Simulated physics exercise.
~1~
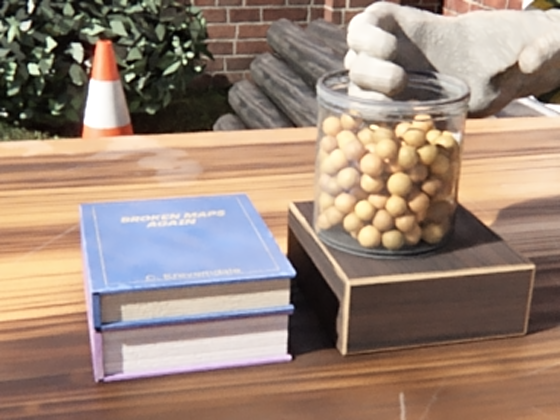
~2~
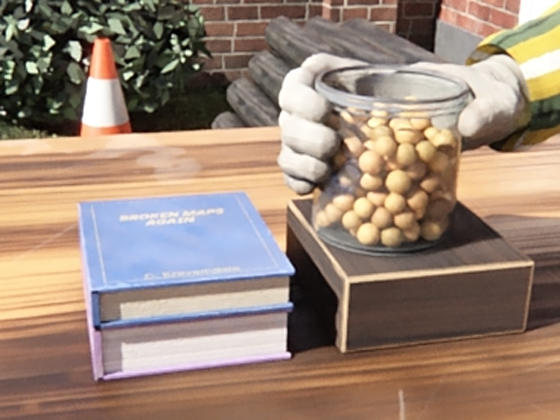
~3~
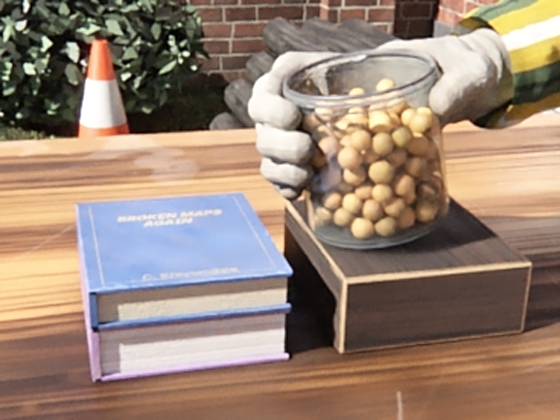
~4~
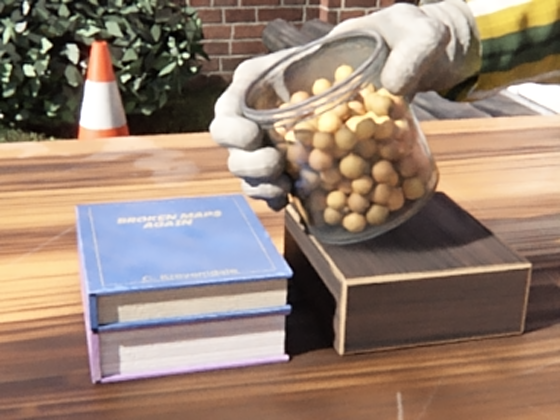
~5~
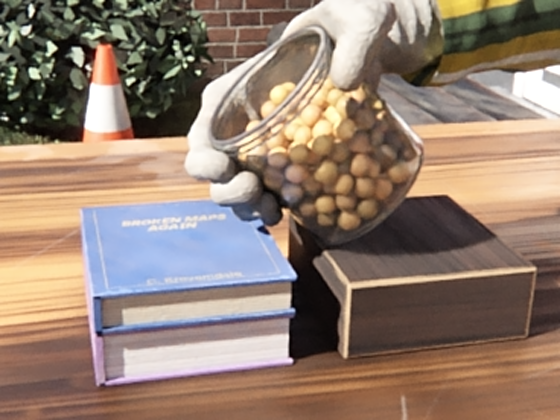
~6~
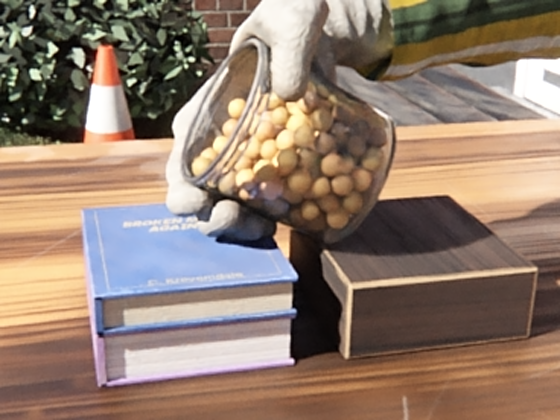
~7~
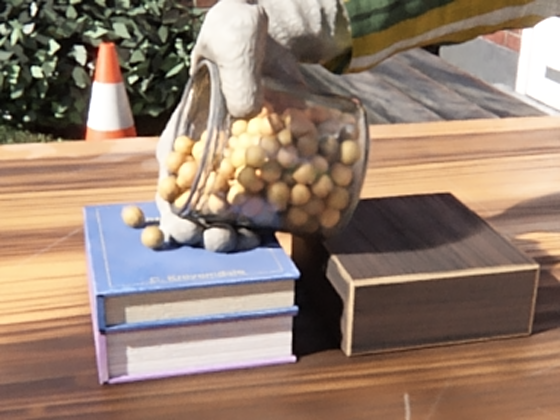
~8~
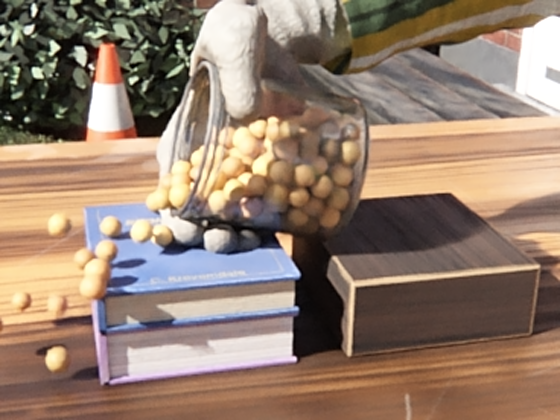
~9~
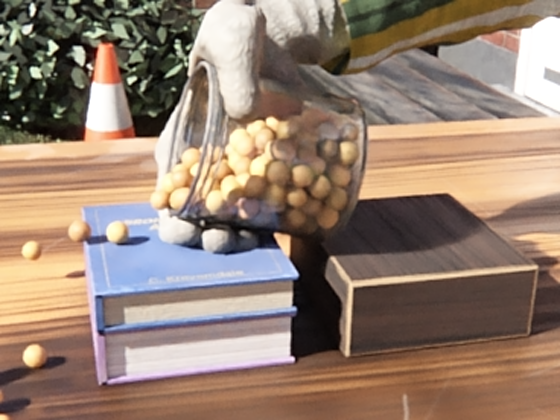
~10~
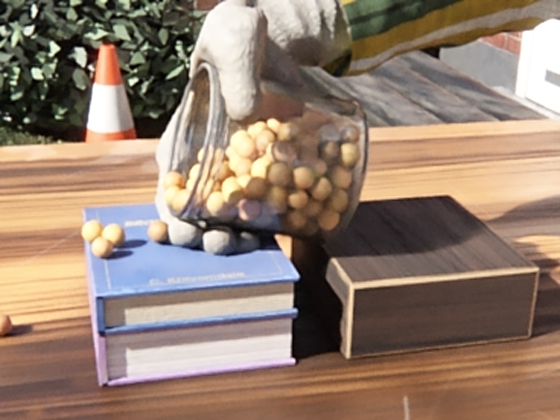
A gloved hand in a pale grey glove, with a green, yellow and white striped sleeve, reaches over a sunlit wooden table outdoors, seen from slightly above in a gently swaying view. An open clear jar of round tan wooden beads stands on a dark wooden block at right, beside two stacked books, the top one blue, with an orange and white cone, a bush and a brick wall behind. The hand grips the jar, lifts it and tips it leftward over the books. Several beads roll out across the cover and table, while most remain inside the jar, resting sideways on the books.
